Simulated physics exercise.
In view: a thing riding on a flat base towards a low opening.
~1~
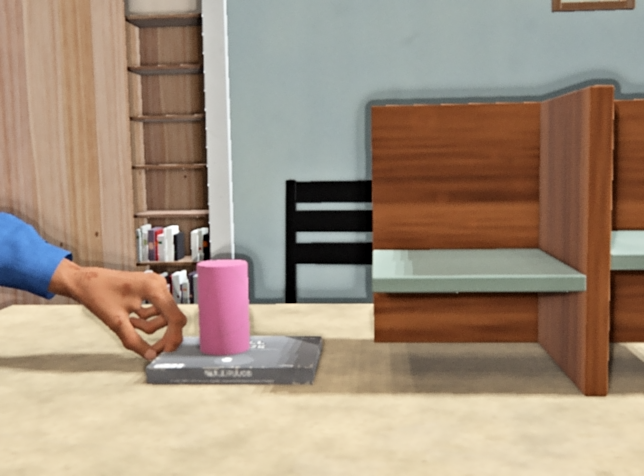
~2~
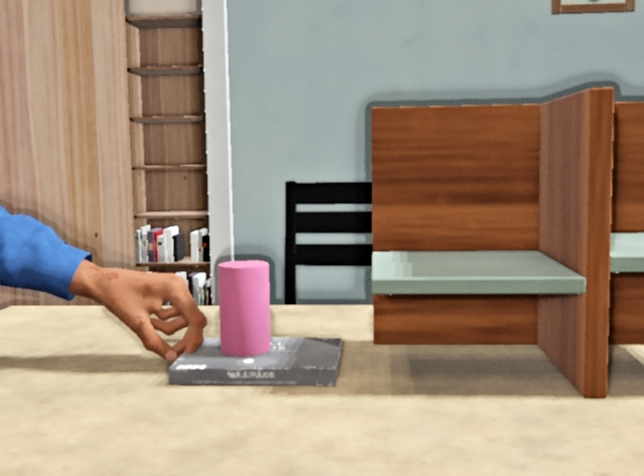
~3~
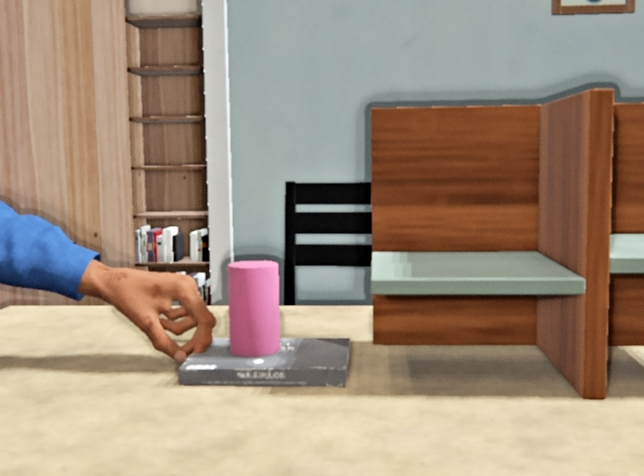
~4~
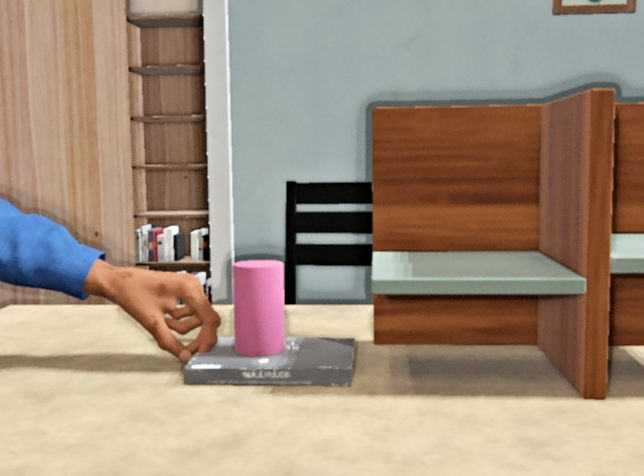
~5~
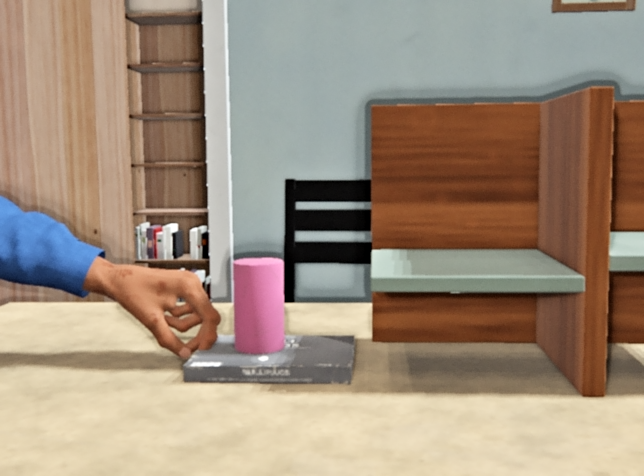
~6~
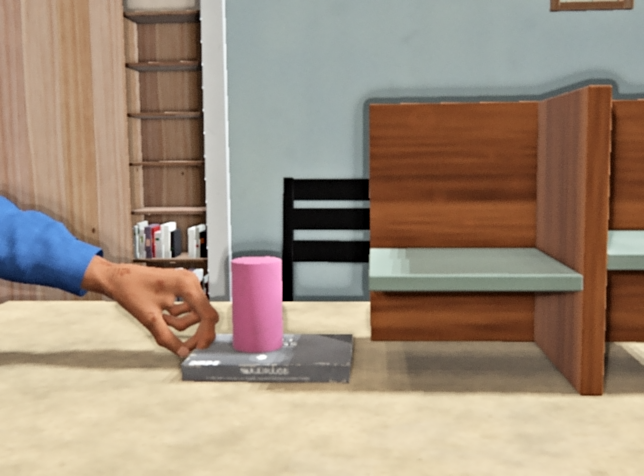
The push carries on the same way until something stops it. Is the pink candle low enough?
Outcome: The pink candle gets scraped off its spot.
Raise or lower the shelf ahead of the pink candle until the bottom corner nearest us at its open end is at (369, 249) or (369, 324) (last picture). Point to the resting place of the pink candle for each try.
About (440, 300) and (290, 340).
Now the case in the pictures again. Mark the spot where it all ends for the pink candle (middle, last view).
Near (333, 331).
Then, 1.06 s past the last view, pink candle leaning 10° off how it started near (348, 301).
Then, 1.38 s past the last view, pink candle leaning 45° off how it started near (357, 300).
Then, 1.54 s past the last view, pink candle on its side near (342, 325).
Finally, the pink candle is knocked back, near (332, 331).
